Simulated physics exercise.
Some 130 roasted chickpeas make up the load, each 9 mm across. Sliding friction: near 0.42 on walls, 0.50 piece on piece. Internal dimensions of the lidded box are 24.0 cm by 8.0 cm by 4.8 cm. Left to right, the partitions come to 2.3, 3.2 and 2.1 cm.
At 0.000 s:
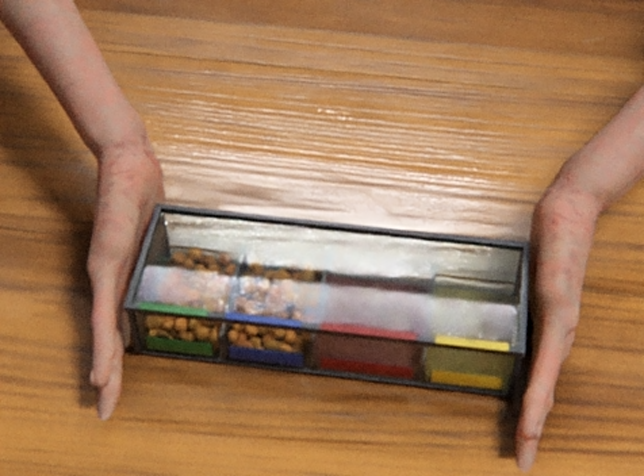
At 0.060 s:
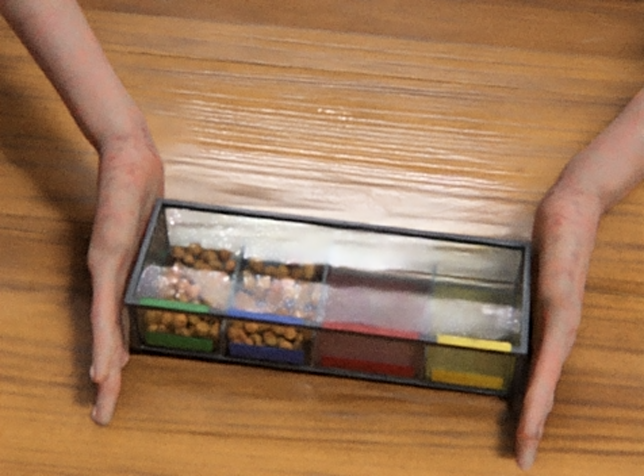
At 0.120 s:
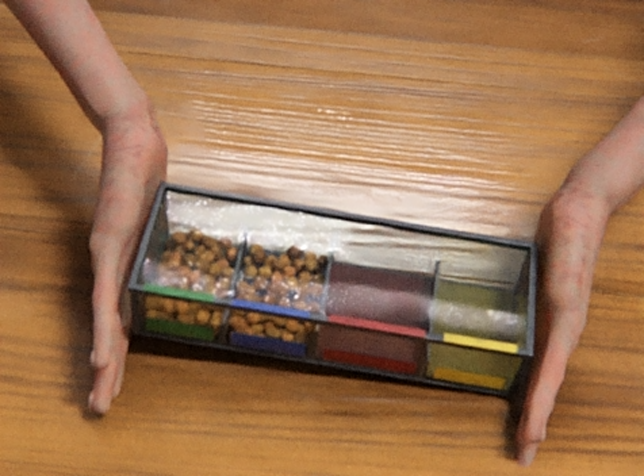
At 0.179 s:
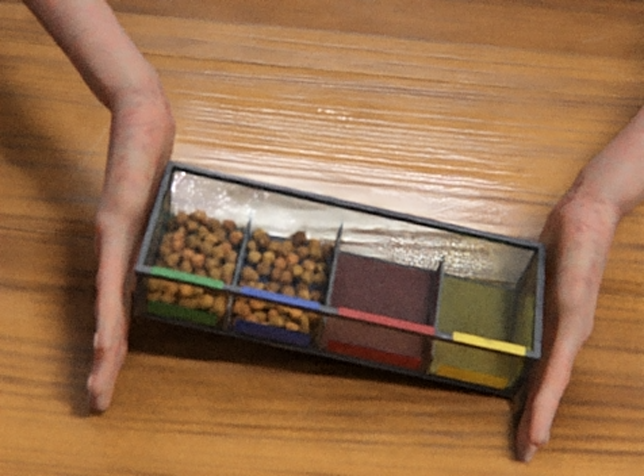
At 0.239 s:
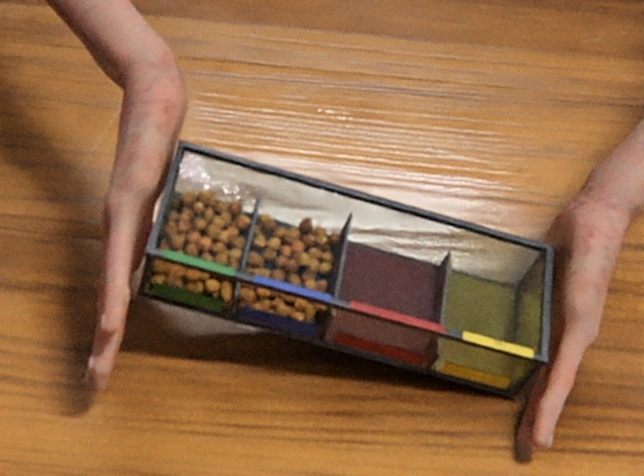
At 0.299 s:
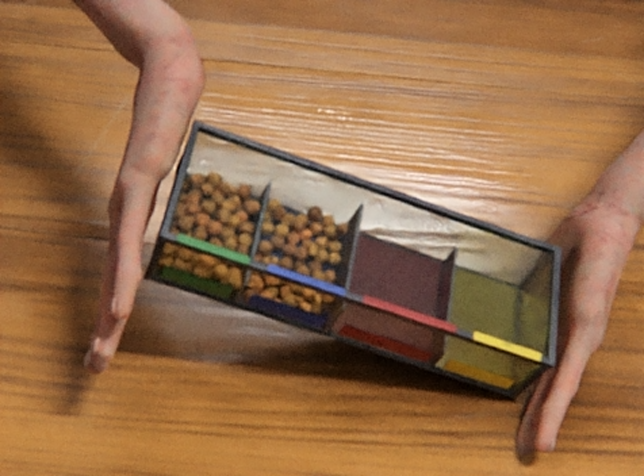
To begin with, two hands hold a clear, dark-edged box level on a wooden table, with roasted chickpeas in the green and blue sections and the red and yellow ones empty. The hands then tilt it steadily, its left end rising well above the right, while the chickpeas stay in their sections.
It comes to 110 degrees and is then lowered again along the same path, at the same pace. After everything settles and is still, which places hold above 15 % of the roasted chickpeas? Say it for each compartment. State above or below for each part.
Red: Below. Blue: Above. Green: Below. Yellow: Above.
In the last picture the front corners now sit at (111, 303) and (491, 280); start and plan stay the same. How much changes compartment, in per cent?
About 45 %.
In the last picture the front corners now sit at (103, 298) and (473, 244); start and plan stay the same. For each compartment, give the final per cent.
Red 0, blue 0, green 100, yellow 0.
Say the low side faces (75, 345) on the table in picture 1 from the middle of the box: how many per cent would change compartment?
I'd say close to 40 %.
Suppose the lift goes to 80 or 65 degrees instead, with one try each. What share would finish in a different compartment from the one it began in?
First try: Around 35 %; second try: Around 5 %.
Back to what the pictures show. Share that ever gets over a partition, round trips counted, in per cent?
Around 60 percent.
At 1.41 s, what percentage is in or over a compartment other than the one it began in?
Reading: Close to 55 %.
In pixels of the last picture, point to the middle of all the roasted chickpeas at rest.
Est. centre at rest: (298, 323) px.
After 1.41 s, tilt 110 degrees; red 10 %, blue 75 %, green 5 %, yellow 10 %.
After 2.15 s, tilt 48 degrees; blue 75 %, yellow 20 %.
Then, at 2.91 s, tilt 0 degrees; blue 75 %, yellow 20 %.
At rest (3.3 s), red 0 %, blue 75 %, green 0 %, yellow 20 %.
